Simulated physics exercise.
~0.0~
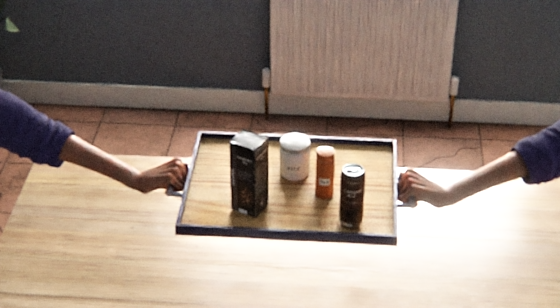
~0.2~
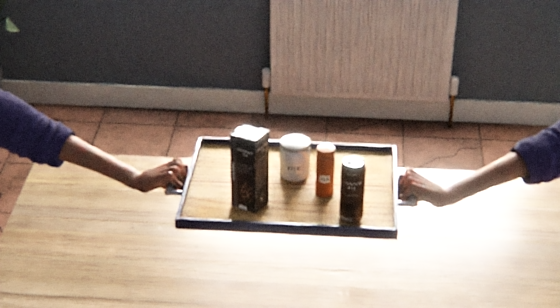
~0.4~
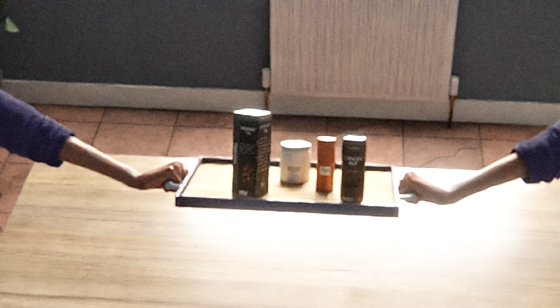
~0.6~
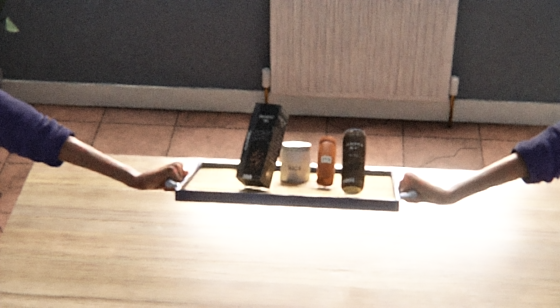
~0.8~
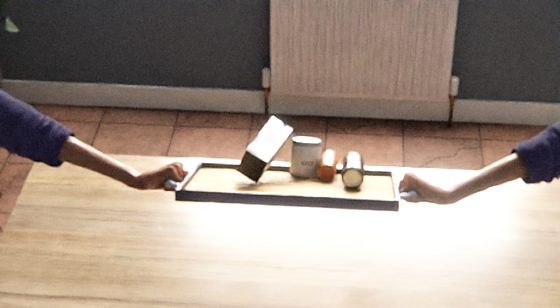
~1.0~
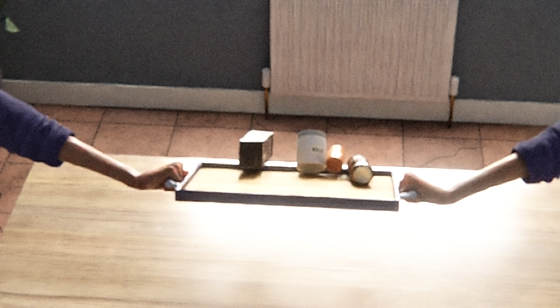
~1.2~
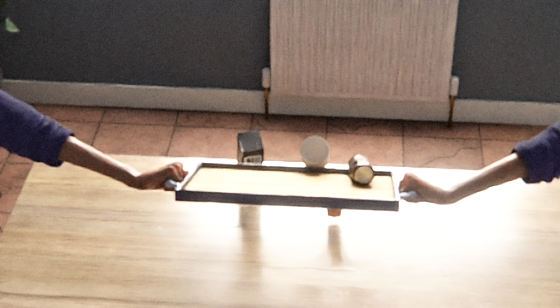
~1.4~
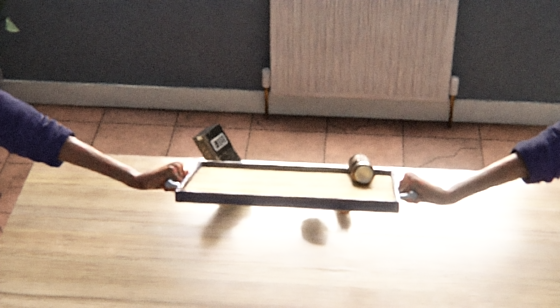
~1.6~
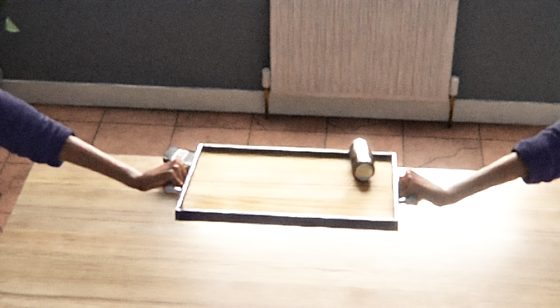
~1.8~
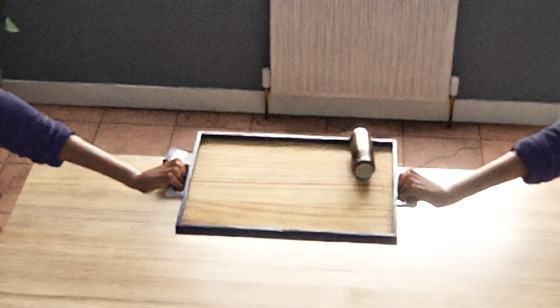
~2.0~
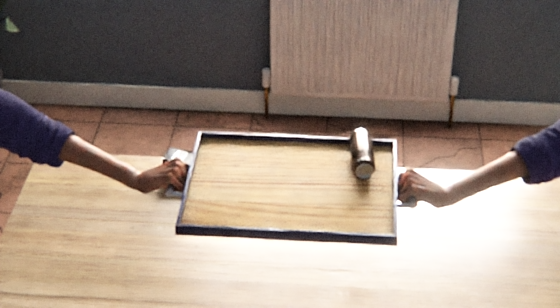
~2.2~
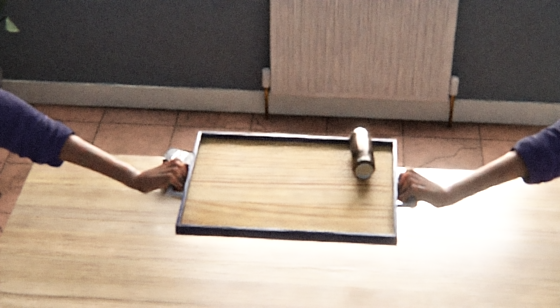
Over a wooden table, two hands tilt a tray until three containers fall, leaving one lying.
